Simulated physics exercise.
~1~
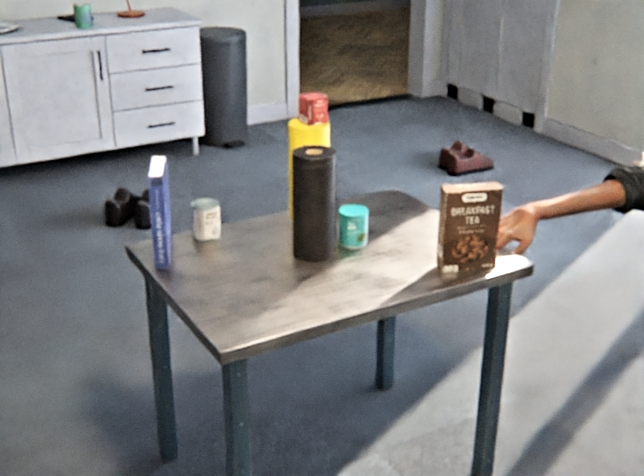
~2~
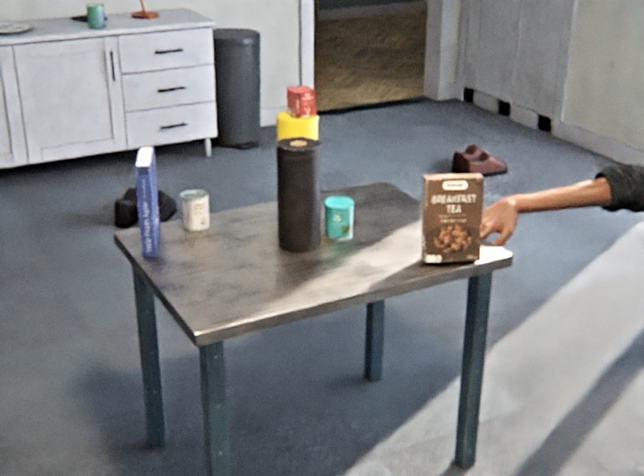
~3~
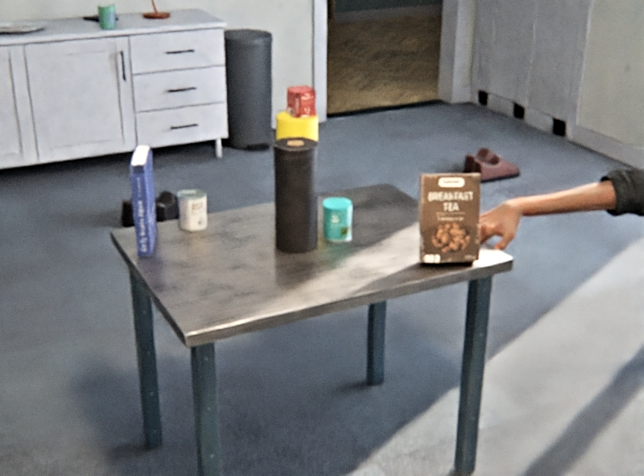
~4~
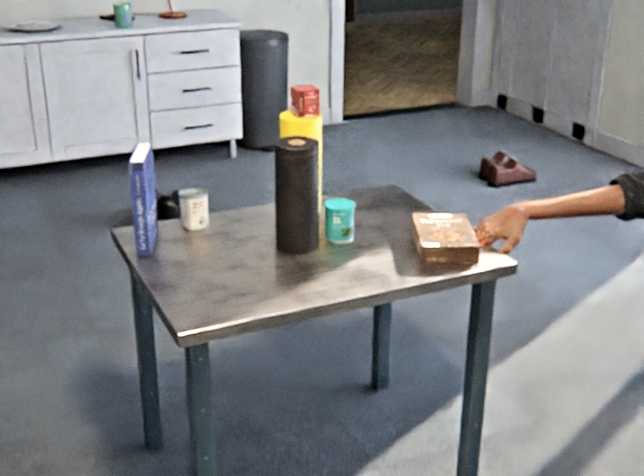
The brown tea box tips and falls flat beside a hand while the others stay standing.
